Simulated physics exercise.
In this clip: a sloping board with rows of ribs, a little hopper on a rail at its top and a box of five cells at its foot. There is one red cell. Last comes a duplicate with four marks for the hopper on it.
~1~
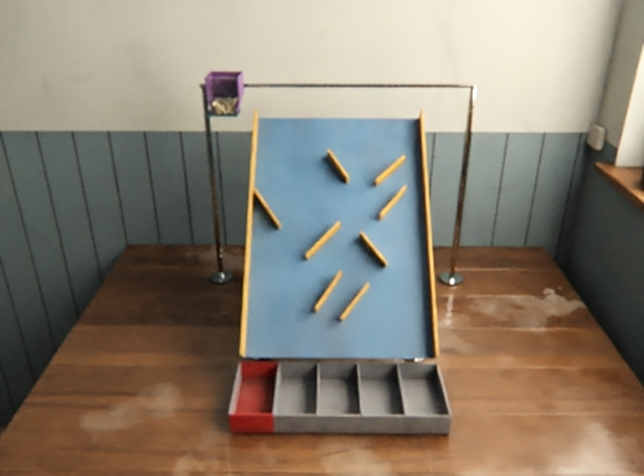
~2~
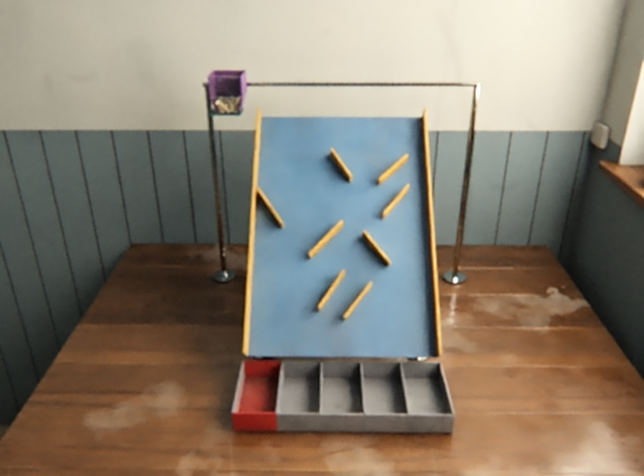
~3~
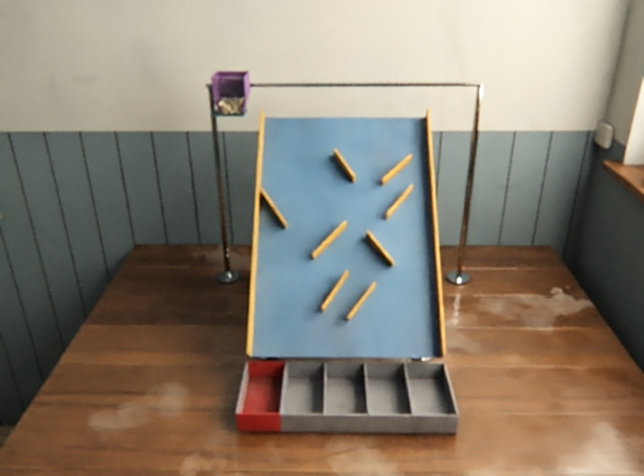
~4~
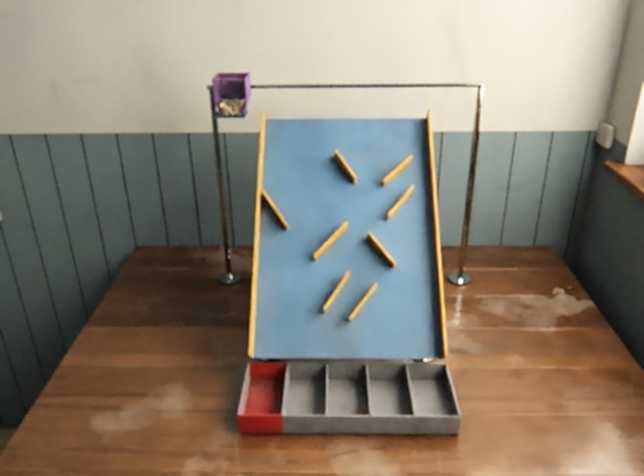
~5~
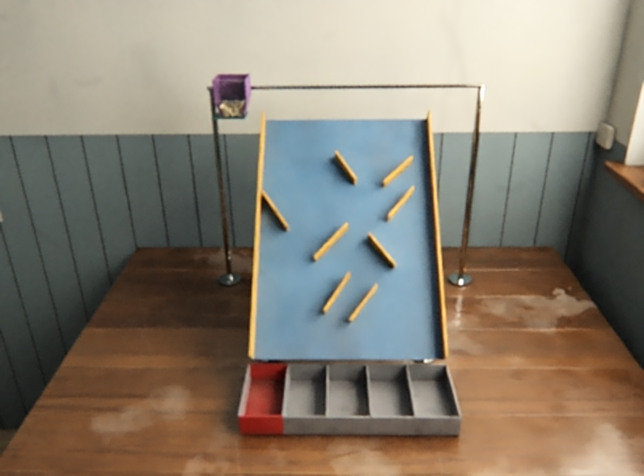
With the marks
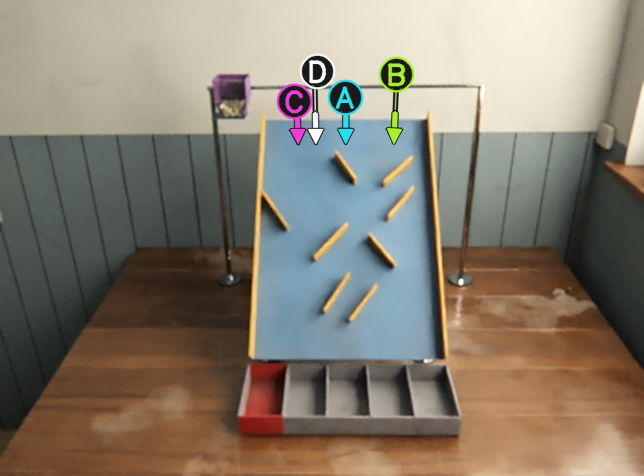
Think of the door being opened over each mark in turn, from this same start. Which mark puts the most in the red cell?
Use mark D.
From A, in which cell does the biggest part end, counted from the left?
The fifth from the left.
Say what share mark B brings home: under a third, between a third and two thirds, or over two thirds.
Mark B gives under a third.
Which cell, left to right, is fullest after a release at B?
The second from the left.
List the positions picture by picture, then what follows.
In the first picture, hopper near (228, 107), white beans, door shut.
In the second picture, ribs (332, 148) to (351, 176), (379, 179) to (408, 154), (257, 187) to (282, 223).
In the third picture, ribs (387, 214) to (413, 185), (313, 255) to (346, 221), (368, 231) to (394, 263).
In the fourth picture, ribs (324, 309) to (349, 271), (350, 318) to (376, 284).
In the fifth picture, red cell near (261, 424), number 1 of 5 from the left.
On the marked copy, mark A meets the board at (345, 138); mark B meets the board at (394, 138); mark C meets the board at (298, 138); mark D meets the board at (315, 138).
With A, a small share in the red cell, the bulk in other cells, a small share outside the box.
With B, a small share in the red cell, the bulk in other cells.
With C, close to a quarter in the red cell, close to two thirds in other cells.
With D, close to half in the red cell, close to a third in other cells, a small share outside the box.
